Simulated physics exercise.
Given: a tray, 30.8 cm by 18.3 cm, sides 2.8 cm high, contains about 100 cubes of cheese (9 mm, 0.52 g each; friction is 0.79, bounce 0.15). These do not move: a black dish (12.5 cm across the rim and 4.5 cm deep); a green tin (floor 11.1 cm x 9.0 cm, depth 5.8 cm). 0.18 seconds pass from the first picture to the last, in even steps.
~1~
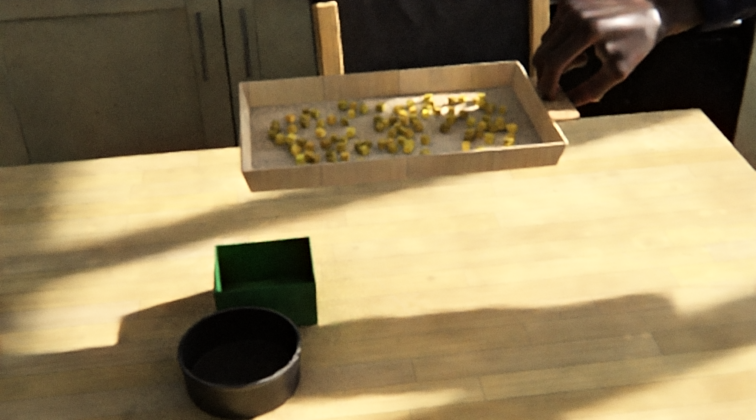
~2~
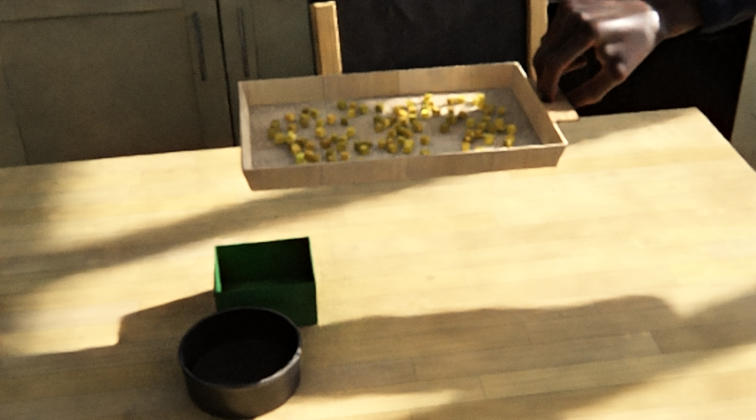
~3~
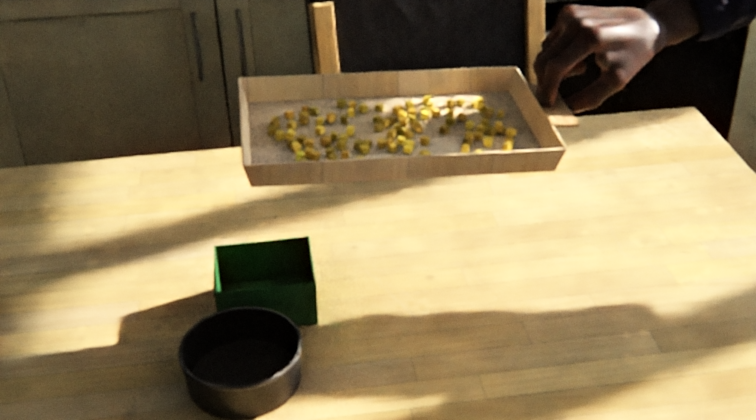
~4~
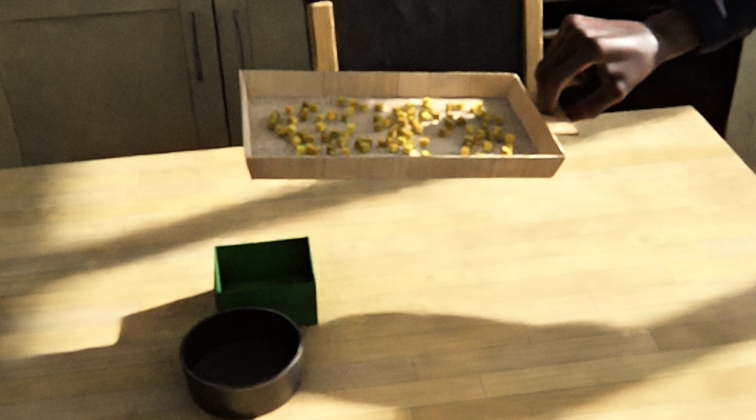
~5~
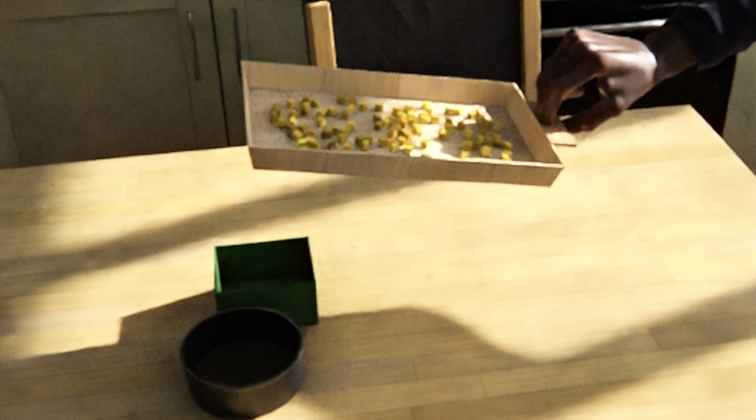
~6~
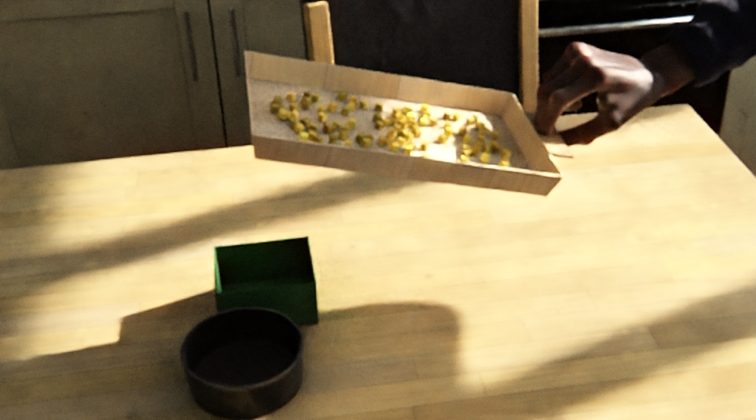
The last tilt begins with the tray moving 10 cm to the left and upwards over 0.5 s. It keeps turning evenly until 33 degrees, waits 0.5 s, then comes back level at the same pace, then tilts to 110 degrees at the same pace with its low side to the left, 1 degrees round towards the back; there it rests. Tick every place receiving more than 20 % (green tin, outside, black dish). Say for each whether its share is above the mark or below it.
Green tin: Above the mark; outside: Above the mark; black dish: Below the mark.
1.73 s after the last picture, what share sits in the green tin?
Some 5 per cent.
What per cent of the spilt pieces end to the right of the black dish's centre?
Share on that side: Approx. 20 %.
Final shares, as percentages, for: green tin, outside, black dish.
The green tin ends with 30 per cent, 60 per cent lands outside, and the black dish gets 10 per cent.
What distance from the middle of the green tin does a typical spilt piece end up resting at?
That comes to some 22 cm from the centre.
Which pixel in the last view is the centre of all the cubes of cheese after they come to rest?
Roughly at pixel (216, 299).
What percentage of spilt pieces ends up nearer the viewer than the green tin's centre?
30 %.
Then, 0.66 s after the last picture, tilt 33 degrees; tray 100 %; middle of all pieces on or above the table near (498, 174).
Then, 1.22 s after the last picture, tilt 10 degrees; tray 100 %; middle of all pieces on or above the table near (500, 90).
Then, 1.73 s after the last picture, tilt 75 degrees; green tin 5 %, tray 65 %, in the air 30 %; middle of all pieces on or above the table near (249, 222).
Then, 2.22 s after the last picture, tilt 110 degrees; black dish 10 %, outside 60 %, green tin 30 %; middle of all pieces on or above the table near (185, 300).
In the end, black dish 10 %, outside 60 %, green tin 30 %, tray 0 %.
